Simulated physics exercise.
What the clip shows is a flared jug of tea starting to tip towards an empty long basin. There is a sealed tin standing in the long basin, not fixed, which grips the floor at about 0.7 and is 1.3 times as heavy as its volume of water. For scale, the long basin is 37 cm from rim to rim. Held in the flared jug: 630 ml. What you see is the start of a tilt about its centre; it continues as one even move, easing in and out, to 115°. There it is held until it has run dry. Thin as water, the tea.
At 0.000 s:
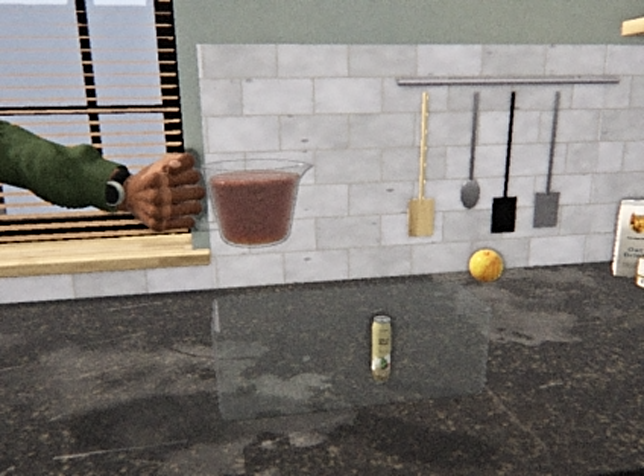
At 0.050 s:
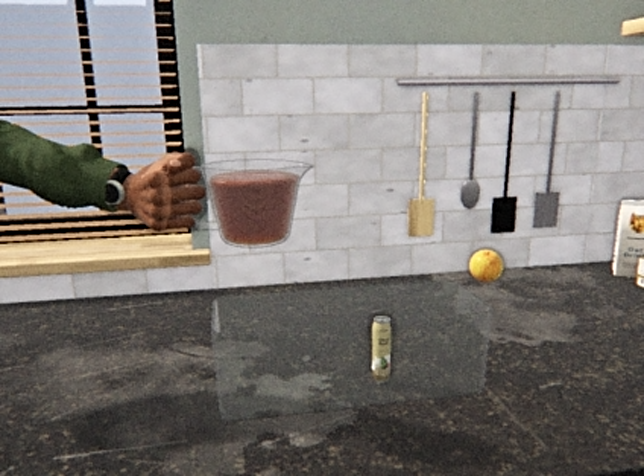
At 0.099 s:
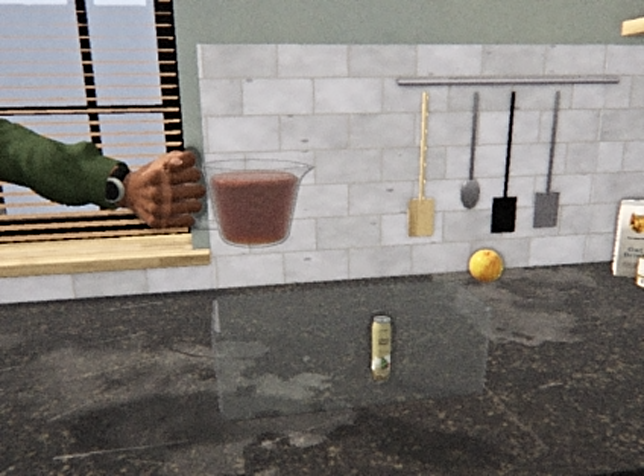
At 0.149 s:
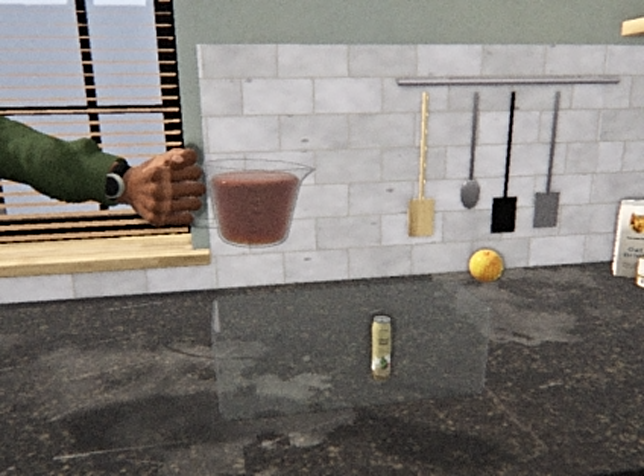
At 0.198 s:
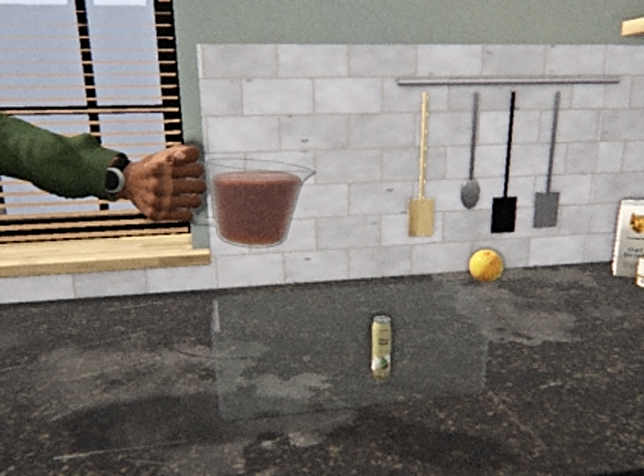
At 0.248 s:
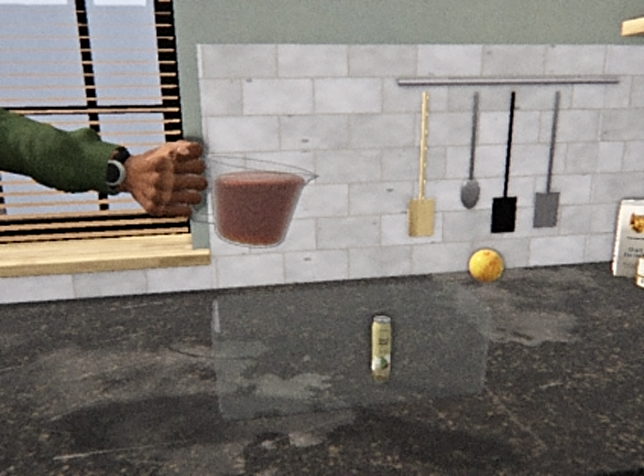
An arm in a green sleeve with a dark watch reaches in from the left beside a blind-covered window, holding a clear, flared jug of reddish-brown tea above a dark stone kitchen counter, seen from the front. A pale green tin stands near a faint see-through basin, with an orange and hanging utensils against white tiles behind. The jug stays level, then tilts slightly rightward, while the view remains still.
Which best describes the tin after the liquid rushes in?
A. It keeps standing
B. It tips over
It tips over (B).
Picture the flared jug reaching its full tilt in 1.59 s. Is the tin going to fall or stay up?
Then it tips over.
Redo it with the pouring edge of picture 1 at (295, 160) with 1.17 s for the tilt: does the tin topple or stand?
It does not tip.
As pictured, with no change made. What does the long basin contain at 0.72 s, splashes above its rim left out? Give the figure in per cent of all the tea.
Roughly 14 percent of it.
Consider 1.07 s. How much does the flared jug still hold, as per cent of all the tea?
6 %.
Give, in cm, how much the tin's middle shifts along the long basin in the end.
All told, the tin's centre has moved close to 7.5 cm.
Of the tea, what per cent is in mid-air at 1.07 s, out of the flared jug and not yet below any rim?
Near 10 in a hundred.
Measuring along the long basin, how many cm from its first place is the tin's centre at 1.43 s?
8 cm, roughly.
After 0.72 s the tilt is 66° and 62 per cent is still to pour; the tin stands where it began.
After 1.07 s the tilt is 105° and 6 per cent is still to pour; the tin lies on its side.
After 1.43 s the tilt is 115° and 0 per cent is still to pour; the tin lies on its side.
After 1.82 s the tilt is 115° and 0 per cent is still to pour; the tin lies on its side.
In the end the tin lies on its side.
